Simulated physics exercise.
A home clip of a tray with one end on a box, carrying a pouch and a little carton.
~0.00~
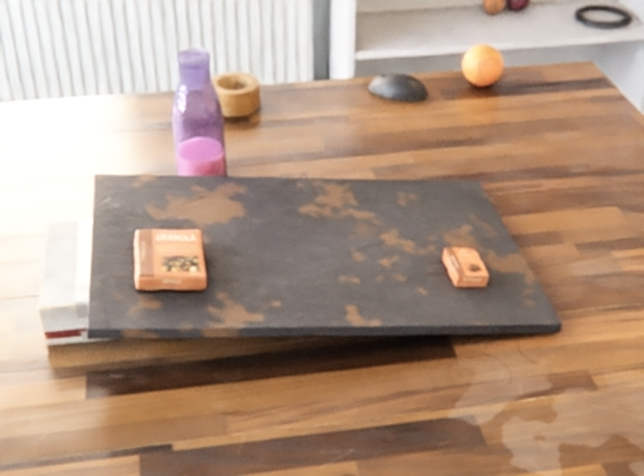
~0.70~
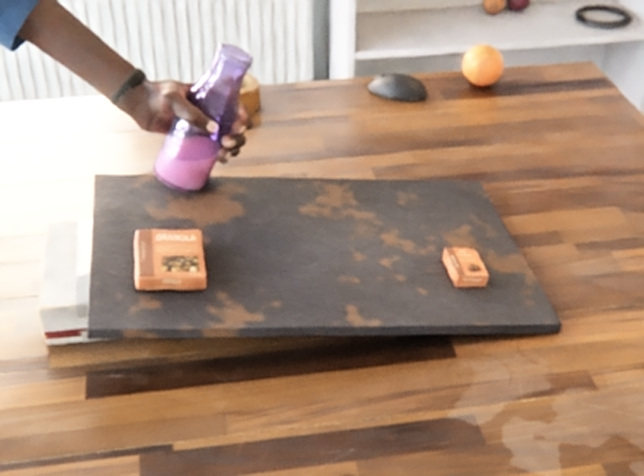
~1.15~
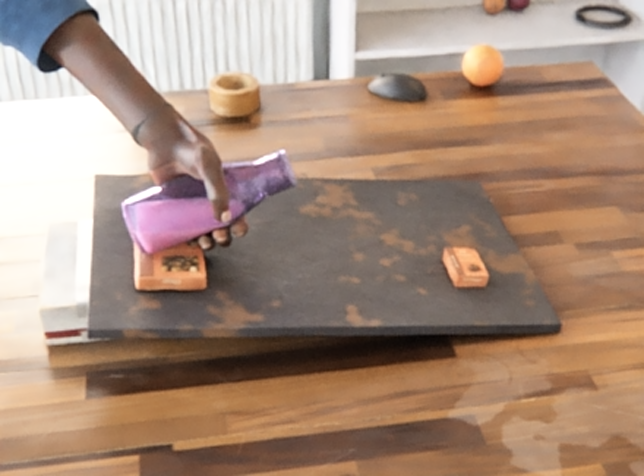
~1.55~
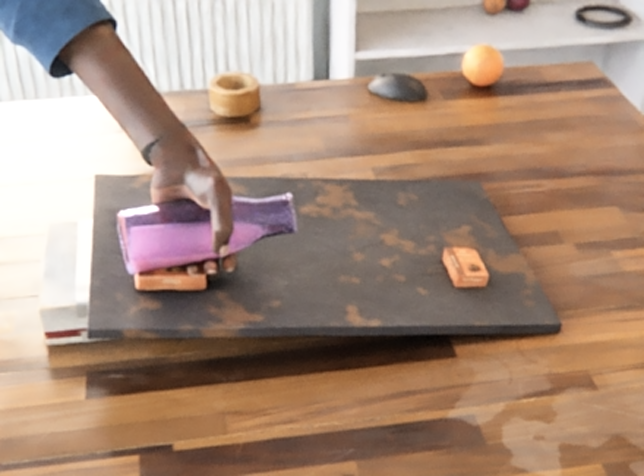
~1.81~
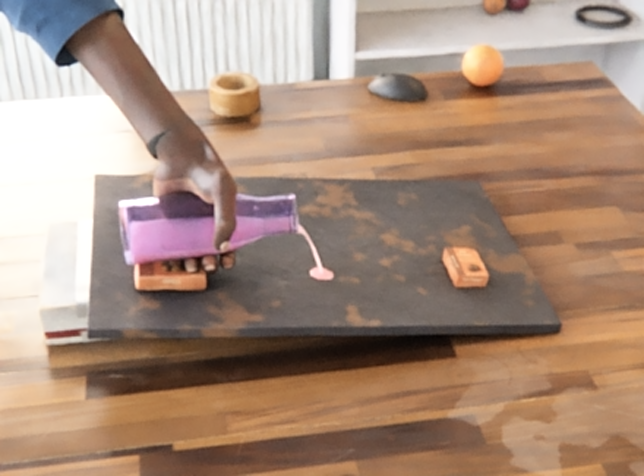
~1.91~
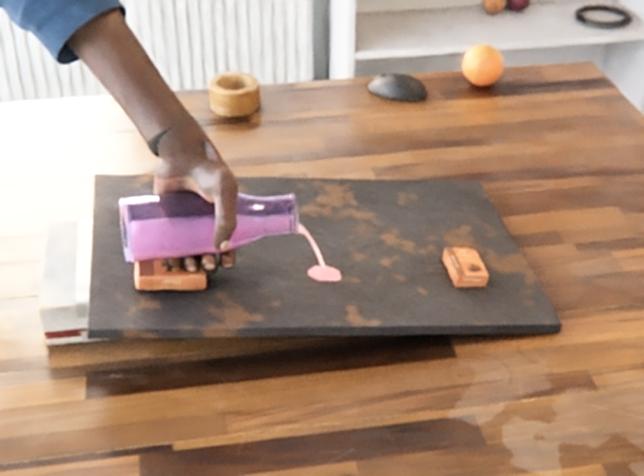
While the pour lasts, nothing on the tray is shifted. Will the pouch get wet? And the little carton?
On the left the pouch - no, it stays dry; on the right the little carton - yes, it gets wet.
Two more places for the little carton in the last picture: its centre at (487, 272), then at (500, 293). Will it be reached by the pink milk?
Case 1 - it is touched; case 2 - it is touched.
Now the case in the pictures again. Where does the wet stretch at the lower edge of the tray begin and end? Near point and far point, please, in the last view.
The near limit is (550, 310) and the far limit is (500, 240).
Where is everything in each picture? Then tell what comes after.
In the first frame, the tray slopes down to the right; milk bottle (198, 116) about a quarter full; pouch (170, 259); little carton (465, 267).
In the second frame, milk bottle (208, 115) tipped 25° with all of its load; pouch (170, 259).
In the third frame, milk bottle (216, 197) tipped 70° with all of its load; little carton (465, 267).
In the fourth frame, the tray slopes down to the right; milk bottle (213, 227) tipped 85° with all of its load; pouch (170, 259).
In the fifth frame, the first of it lands; milk bottle (214, 223) tipped 90° with all of its load; little carton (465, 267).
In the sixth frame, the first of it lands; milk bottle (214, 222) tipped 90° with nearly all of its load; pouch (170, 259); little carton (465, 267).
After 2.6 s, it runs down to the right; the pouch is untouched; the little carton is reached.
After 4.7 s, it runs down to the right and off the end; the pouch is untouched; the little carton is reached.
After 8.8 s, it runs down to the right and off the end; the pouch is untouched; the little carton is reached.
